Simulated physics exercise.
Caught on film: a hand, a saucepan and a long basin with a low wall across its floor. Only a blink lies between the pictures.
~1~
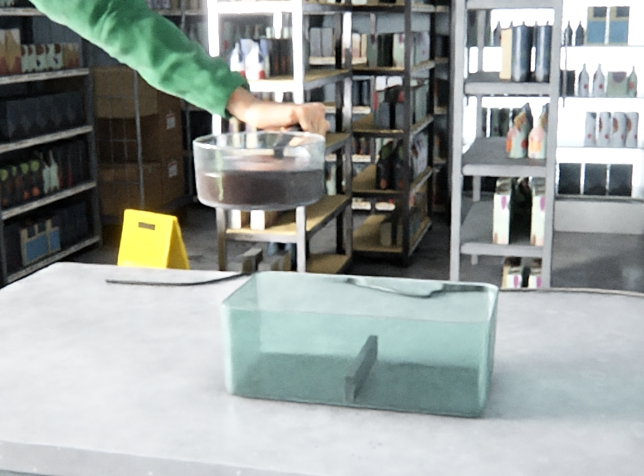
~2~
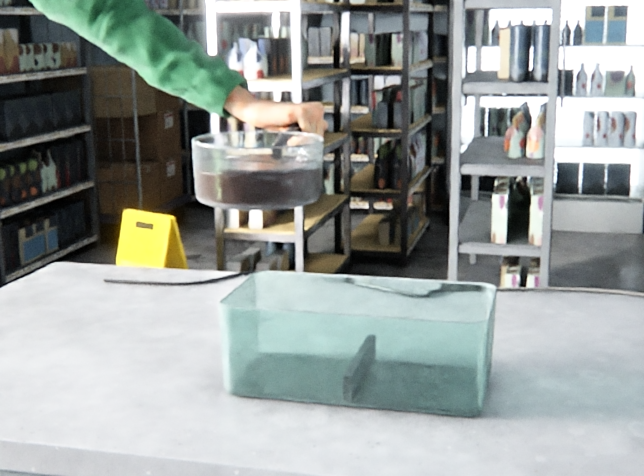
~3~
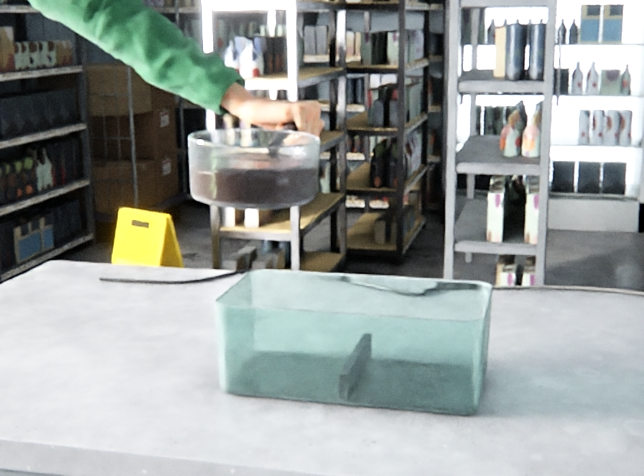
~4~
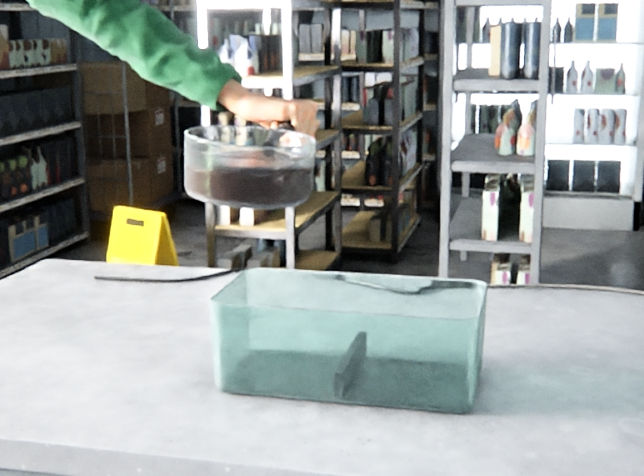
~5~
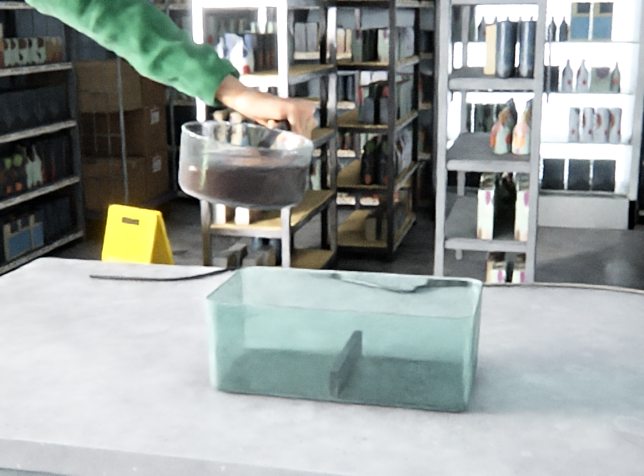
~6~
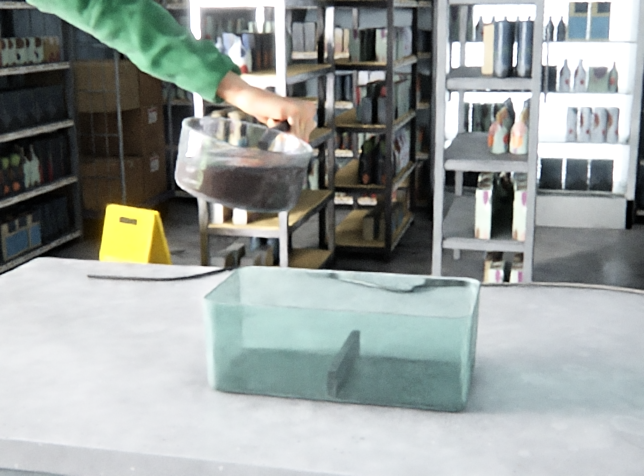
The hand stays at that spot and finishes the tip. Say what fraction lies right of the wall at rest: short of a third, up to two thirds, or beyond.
In the end between a third and two thirds is right of the wall.
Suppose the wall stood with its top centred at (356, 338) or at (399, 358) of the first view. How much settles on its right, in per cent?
Near 60 % and 10 %.
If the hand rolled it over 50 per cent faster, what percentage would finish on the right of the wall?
It comes to 55 per cent or so.
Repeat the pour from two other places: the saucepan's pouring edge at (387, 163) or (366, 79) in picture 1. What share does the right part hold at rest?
First some 90, then 90 per cent.
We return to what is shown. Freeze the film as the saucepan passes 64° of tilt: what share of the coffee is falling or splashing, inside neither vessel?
Some 30 per cent.
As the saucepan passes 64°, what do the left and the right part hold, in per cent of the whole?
Near 0 on the left, 5 on the right.
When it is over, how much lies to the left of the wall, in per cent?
About 40 per cent.
A moment on, the saucepan is tipped part way and 61 per cent is still to pour, 2 is left of the wall and 7 right of it.
Next, the saucepan is tipped on its side and 13 per cent is still to pour, 18 is left of the wall and 57 right of it.
Then the saucepan is tipped right over and 1 per cent is still to pour, 38 is left of the wall and 58 right of it.
Later the saucepan is tipped right over and 0 per cent is still to pour, 40 is left of the wall and 59 right of it.
Finally, 40 per cent lies left of the wall, 59 right of it and 1 outside.
